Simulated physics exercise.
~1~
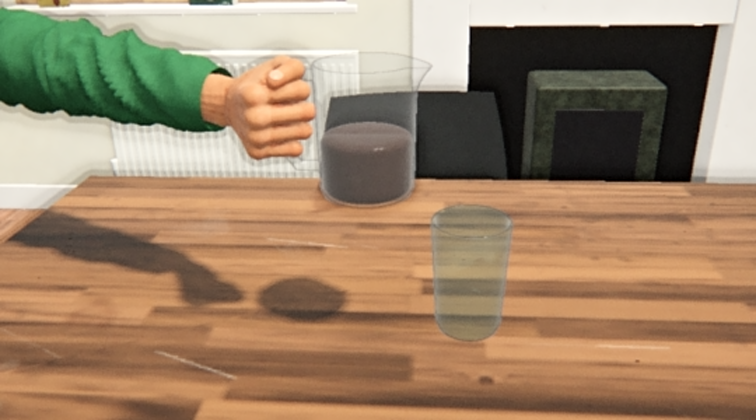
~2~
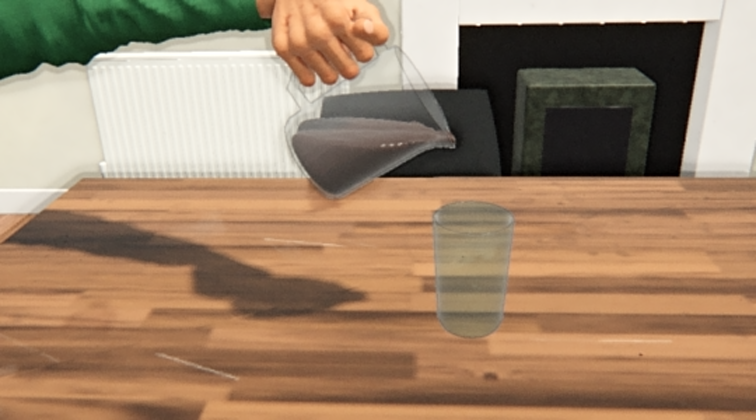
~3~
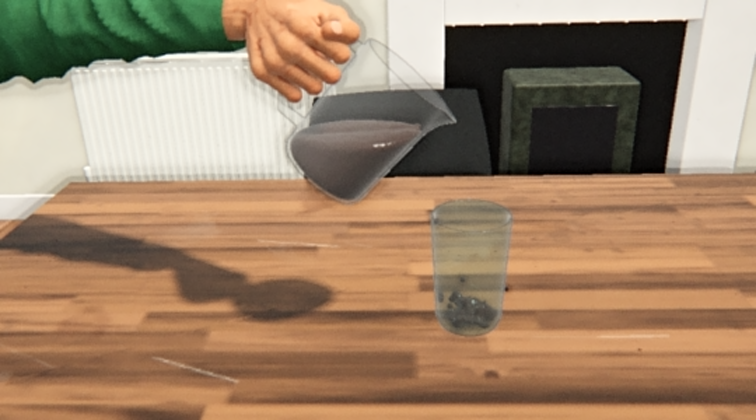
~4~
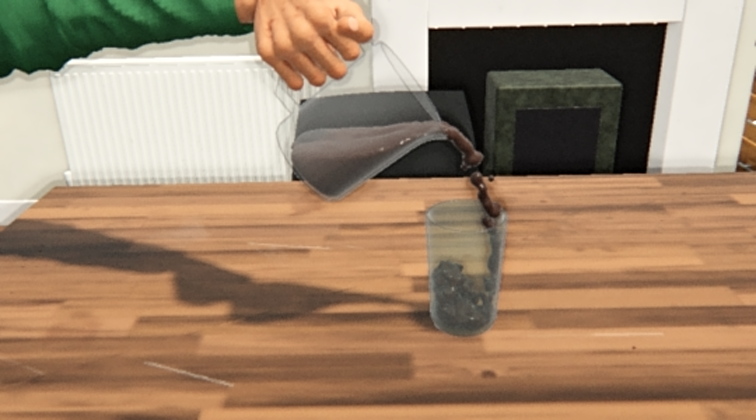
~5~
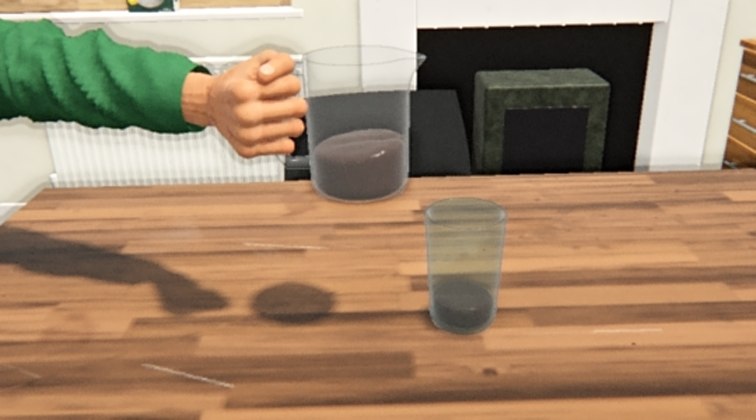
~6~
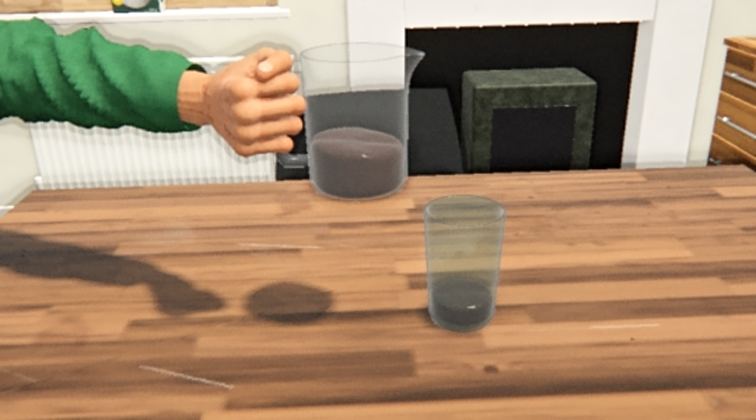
A green-sleeved arm tipping a glass jug twice, pouring dark liquid into a drinking glass, then holding the jug level, leaving a shallow serving.
